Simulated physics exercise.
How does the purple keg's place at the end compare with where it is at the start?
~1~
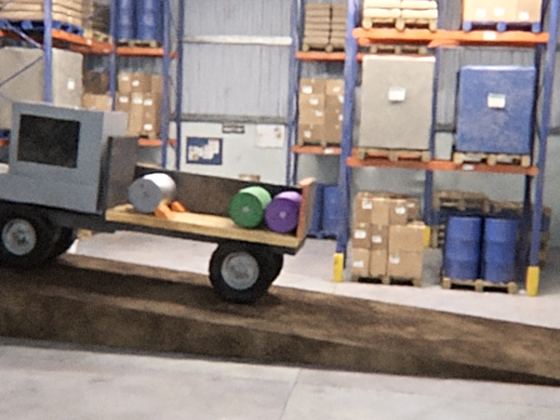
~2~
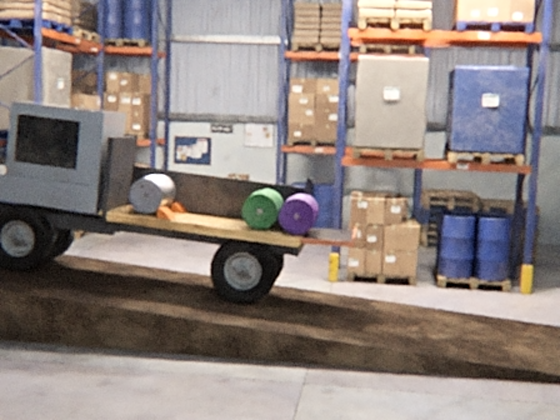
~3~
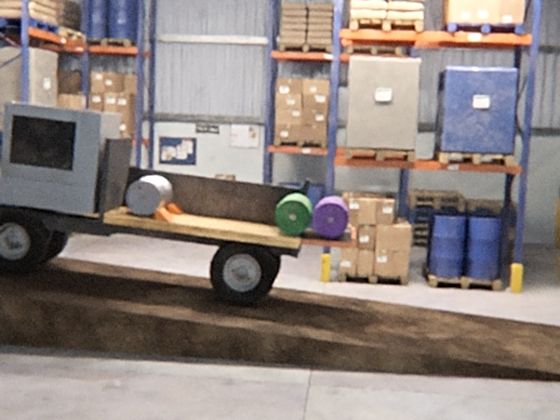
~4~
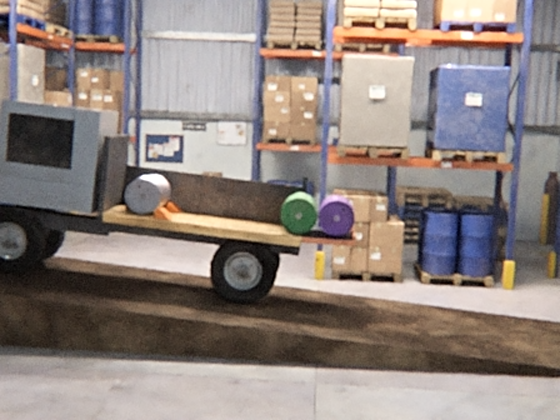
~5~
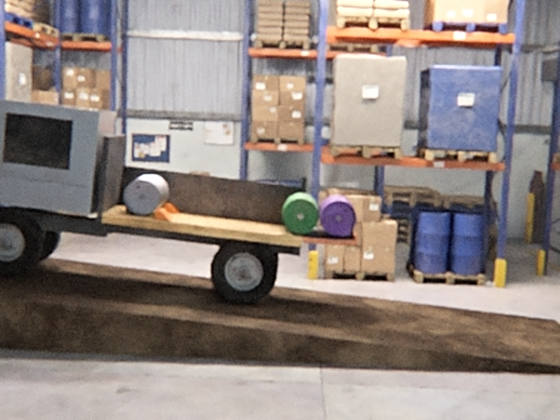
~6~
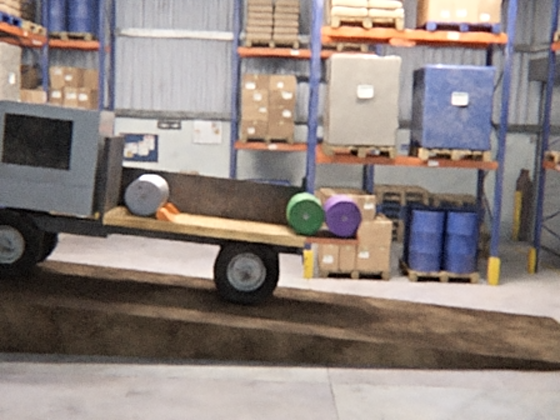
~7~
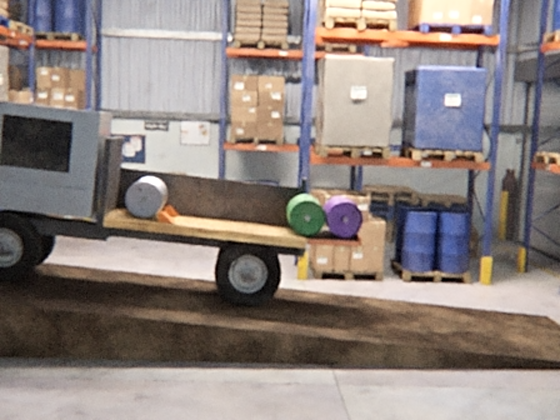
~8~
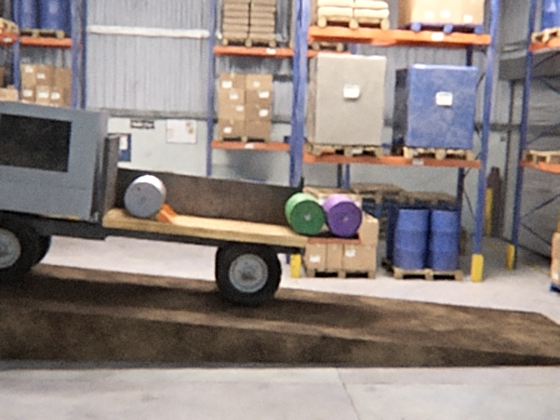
At the start the purple keg is on the bed against the upright tailgate. At the end it sits a little further right, on the lowered gate.
We see a pick-up parked on a slope in a warehouse as its tailgate drops open and the green and purple kegs roll right together. They stop with purple on the lowered gate and green at the bed's end, while the grey keg stays by the orange chock.
